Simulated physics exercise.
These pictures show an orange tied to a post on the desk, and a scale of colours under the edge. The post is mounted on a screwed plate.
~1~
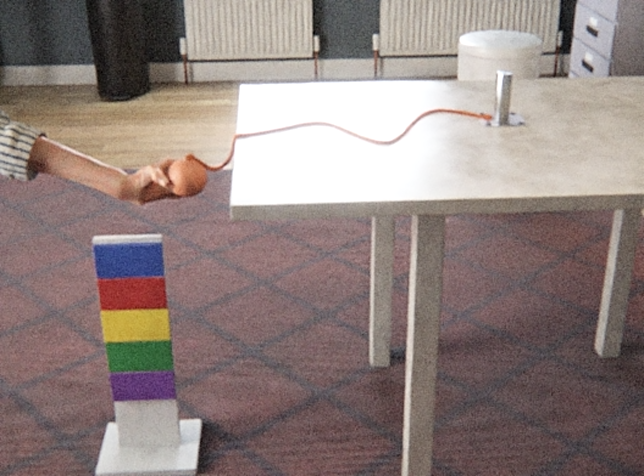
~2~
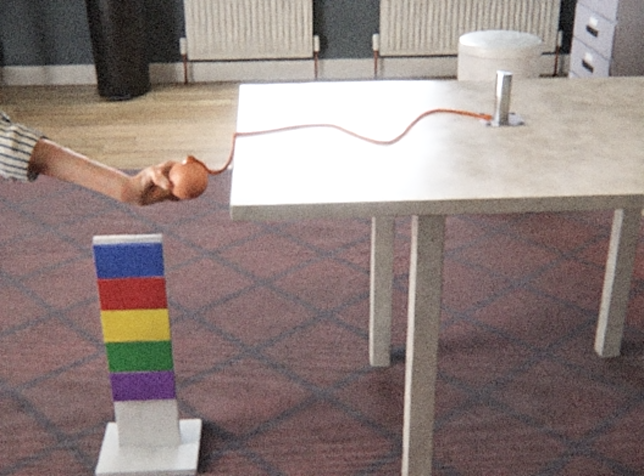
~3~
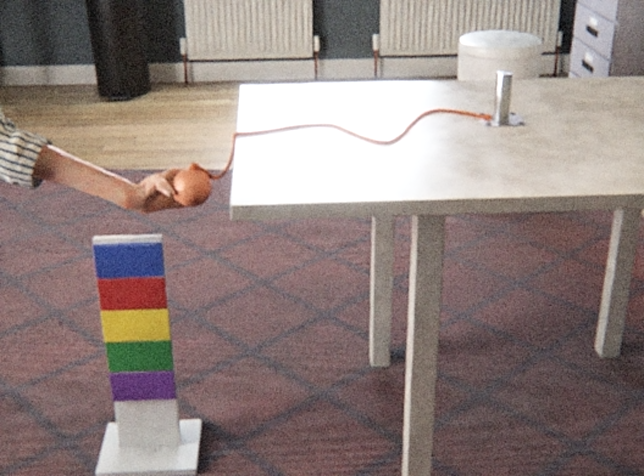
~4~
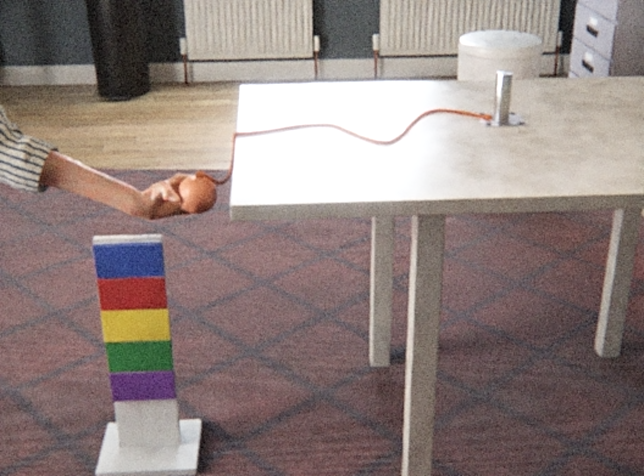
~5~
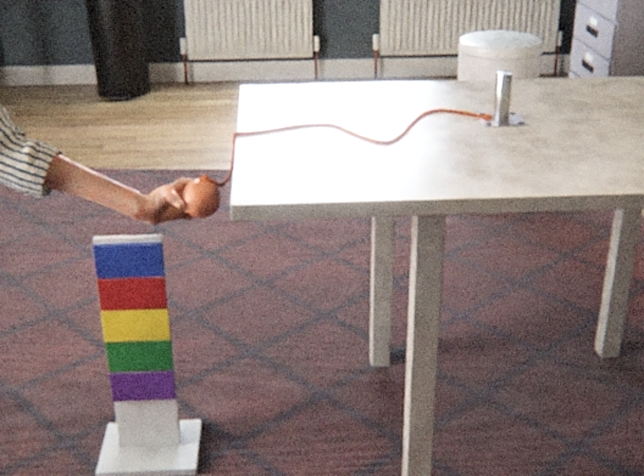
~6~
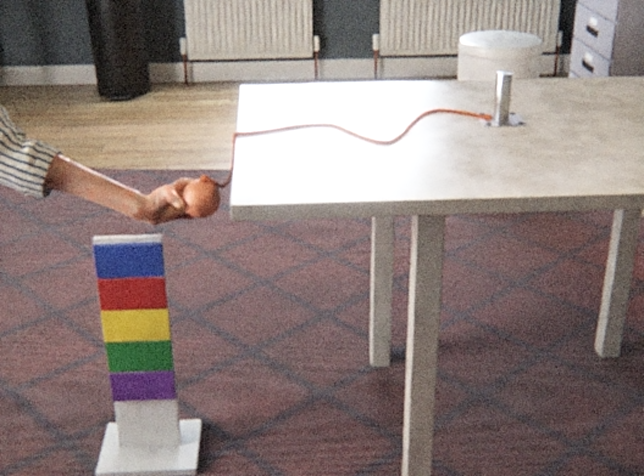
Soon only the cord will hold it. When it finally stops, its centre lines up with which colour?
Yellow.
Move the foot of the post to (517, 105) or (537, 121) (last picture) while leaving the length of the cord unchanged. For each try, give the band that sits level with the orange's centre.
The first case gives red, the second gives red.
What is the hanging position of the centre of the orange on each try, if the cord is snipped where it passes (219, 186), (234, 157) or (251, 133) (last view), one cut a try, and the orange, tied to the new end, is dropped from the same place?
In order, it comes to rest around (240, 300), (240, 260) and (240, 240).
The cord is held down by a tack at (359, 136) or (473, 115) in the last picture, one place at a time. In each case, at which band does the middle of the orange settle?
Going through them one at a time, the answers are blue; yellow.
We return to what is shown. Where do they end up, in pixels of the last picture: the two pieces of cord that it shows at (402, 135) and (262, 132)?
The first at (342, 125), the second at (238, 198).
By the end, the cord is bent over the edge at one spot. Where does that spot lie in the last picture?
The point sits close to (332, 125).
A little later, orange near (248, 291); level with red.
Next, orange near (245, 292); level with yellow.
When it is over, orange near (241, 303); level with yellow. The yellow one.
